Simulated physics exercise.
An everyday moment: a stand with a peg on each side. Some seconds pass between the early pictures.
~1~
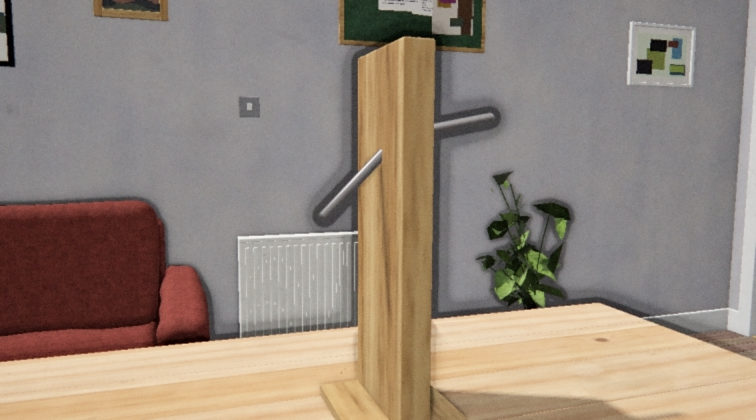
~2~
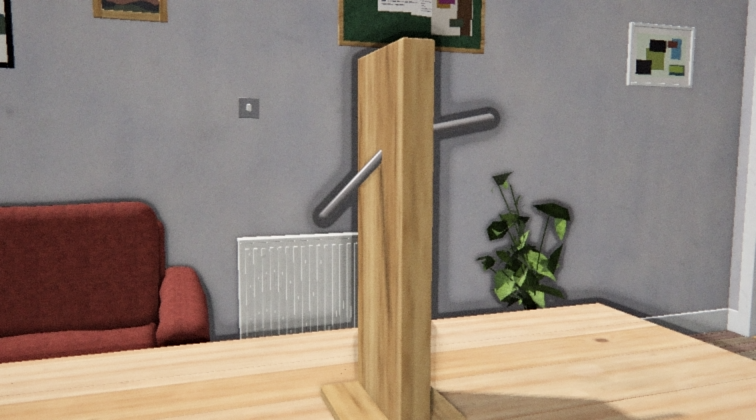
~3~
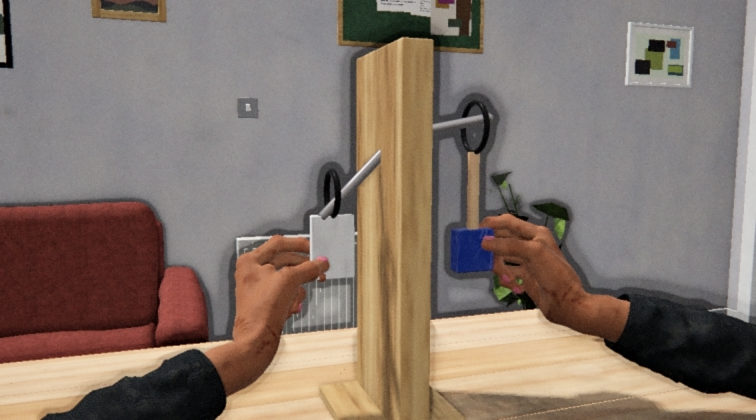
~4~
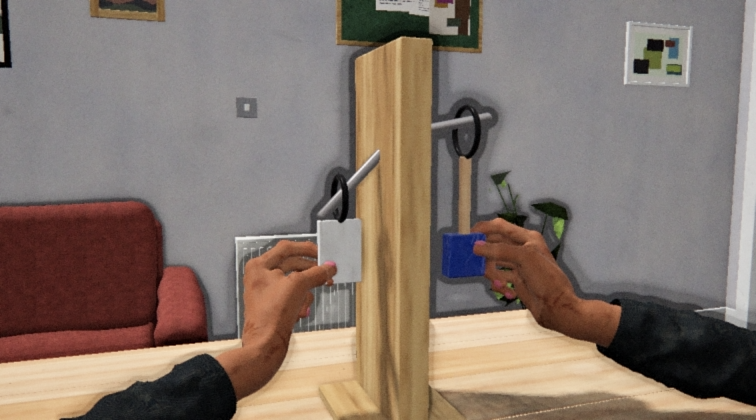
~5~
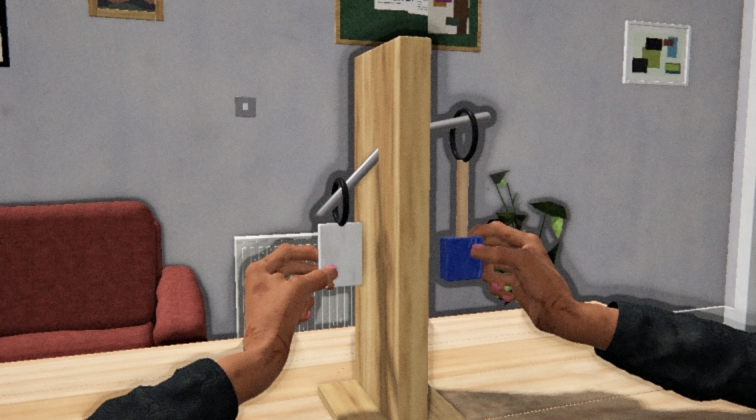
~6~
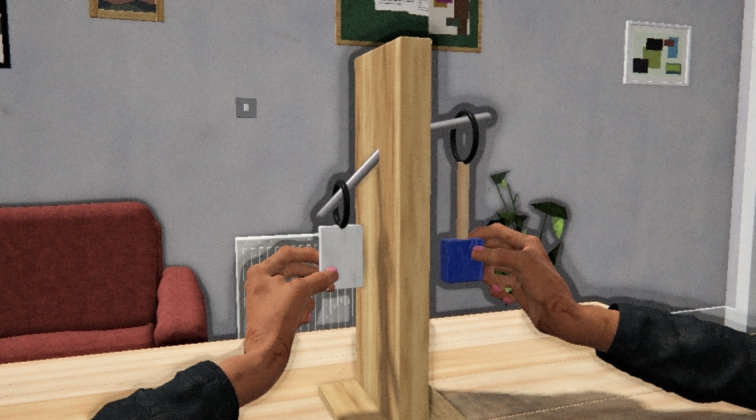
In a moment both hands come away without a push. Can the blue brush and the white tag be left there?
The blue brush hangs there; the white tag slips down.
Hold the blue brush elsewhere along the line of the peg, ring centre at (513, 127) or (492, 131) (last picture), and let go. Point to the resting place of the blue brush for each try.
It ends around (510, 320) and (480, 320).
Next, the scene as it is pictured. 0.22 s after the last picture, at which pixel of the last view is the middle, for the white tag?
At about (313, 330).
Then, 0.22 s on from there, blue brush at rest near (463, 197); white tag on its way down near (313, 331).
Then, 0.40 s on from there, blue brush at rest near (462, 197); white tag at the bottom near (241, 405).
In the end, the blue brush remains hooked, near (460, 197); the white tag drops to the table.
